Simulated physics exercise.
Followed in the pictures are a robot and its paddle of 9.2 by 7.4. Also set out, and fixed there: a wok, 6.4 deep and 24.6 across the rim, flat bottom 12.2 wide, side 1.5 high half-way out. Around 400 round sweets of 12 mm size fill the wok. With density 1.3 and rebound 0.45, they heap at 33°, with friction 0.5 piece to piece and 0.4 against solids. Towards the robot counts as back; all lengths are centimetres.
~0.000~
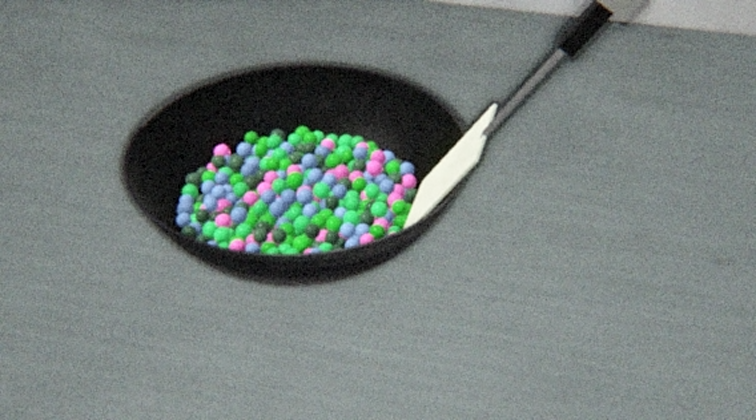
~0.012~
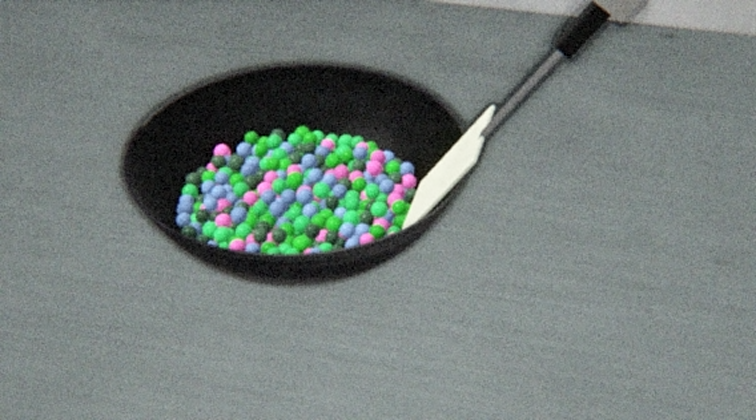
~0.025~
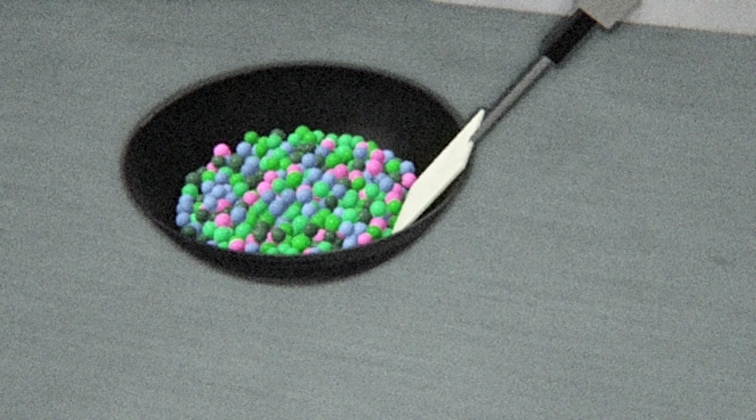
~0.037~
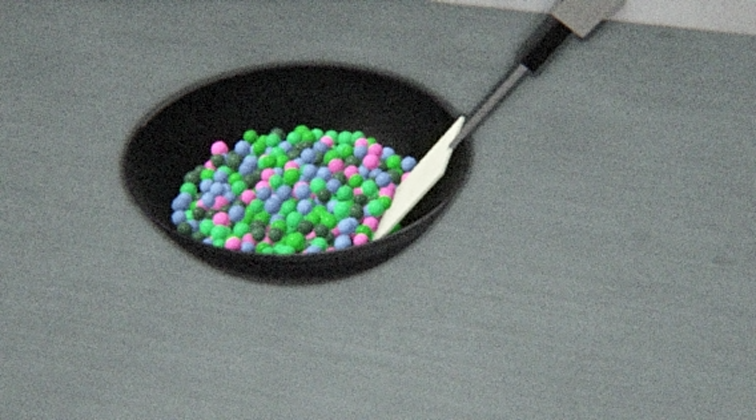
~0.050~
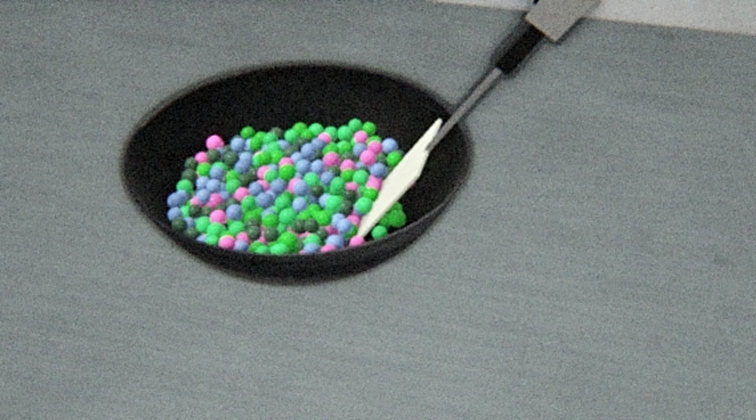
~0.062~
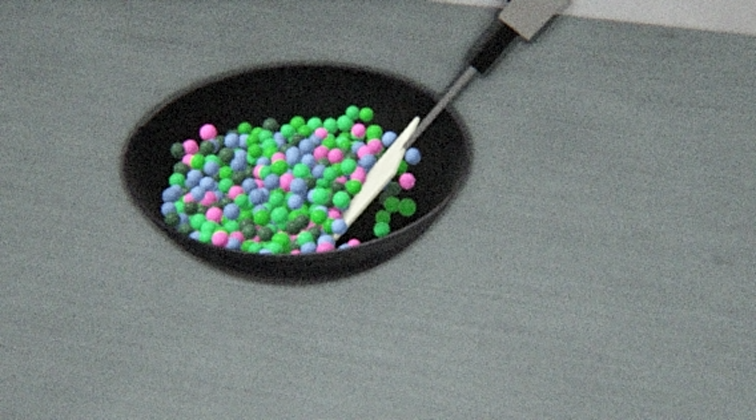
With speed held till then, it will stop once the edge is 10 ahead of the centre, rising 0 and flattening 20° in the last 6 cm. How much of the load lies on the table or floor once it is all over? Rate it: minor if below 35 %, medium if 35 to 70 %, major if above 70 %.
Rating: Medium.
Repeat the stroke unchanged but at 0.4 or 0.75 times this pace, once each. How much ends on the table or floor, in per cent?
Around 25 per cent and around 40 per cent.
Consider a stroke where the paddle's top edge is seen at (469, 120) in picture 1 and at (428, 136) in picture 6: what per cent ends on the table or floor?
Some 35 percent ends up on the table or floor.
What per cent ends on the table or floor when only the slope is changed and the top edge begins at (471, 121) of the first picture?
I'd estimate around 45 per cent.
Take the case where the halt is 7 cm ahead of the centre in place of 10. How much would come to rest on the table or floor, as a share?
Then around 15 per cent.
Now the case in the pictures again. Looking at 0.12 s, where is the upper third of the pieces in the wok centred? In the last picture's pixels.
It is centred close to (226, 155).
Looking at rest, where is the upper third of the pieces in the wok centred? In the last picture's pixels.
I'd say around pixel (267, 195).
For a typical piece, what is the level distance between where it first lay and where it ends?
7 cm.
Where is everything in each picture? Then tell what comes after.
Paddle top edge at (487, 131), sloping 56°; upper third of the load around (298, 189), from x 185 to 410, top at y 135; 398 in the wok, in the first frame.
Paddle top edge at (485, 132), sloping 56°; upper third of the load around (298, 189), from x 185 to 410, top at y 135, in the second frame.
Paddle top edge at (474, 138), sloping 56°; upper third of the load around (298, 190), from x 185 to 410, top at y 135, in the third frame.
Paddle top edge at (453, 144), sloping 56°; upper third of the load around (295, 188), from x 180 to 410, top at y 135, in the fourth frame.
Paddle top edge at (430, 146), sloping 56°; upper third of the load around (287, 184), from x 175 to 410, top at y 125, in the fifth frame.
Paddle top edge at (406, 145), sloping 56°; upper third of the load around (281, 175), from x 170 to 415, top at y 115; 398 in the wok, in the sixth frame.
By 0.09 s, sloping 56°, highest piece 7 above the table; 398 in the wok.
By 0.12 s, sloping 51°, highest piece 8 above the table; 397 in the wok, 1 on the blade or in flight.
By 0.34 s, sloping 36°, highest piece 25 above the table; 210 in the wok, 24 on the table or floor, 164 on the blade or in flight.
By 1.39 s, sloping 36°, highest piece 3 above the table; 210 in the wok, 188 on the table or floor.
Final count, 210 in the wok, 188 on the table or floor. That is 47 % on the table or floor.
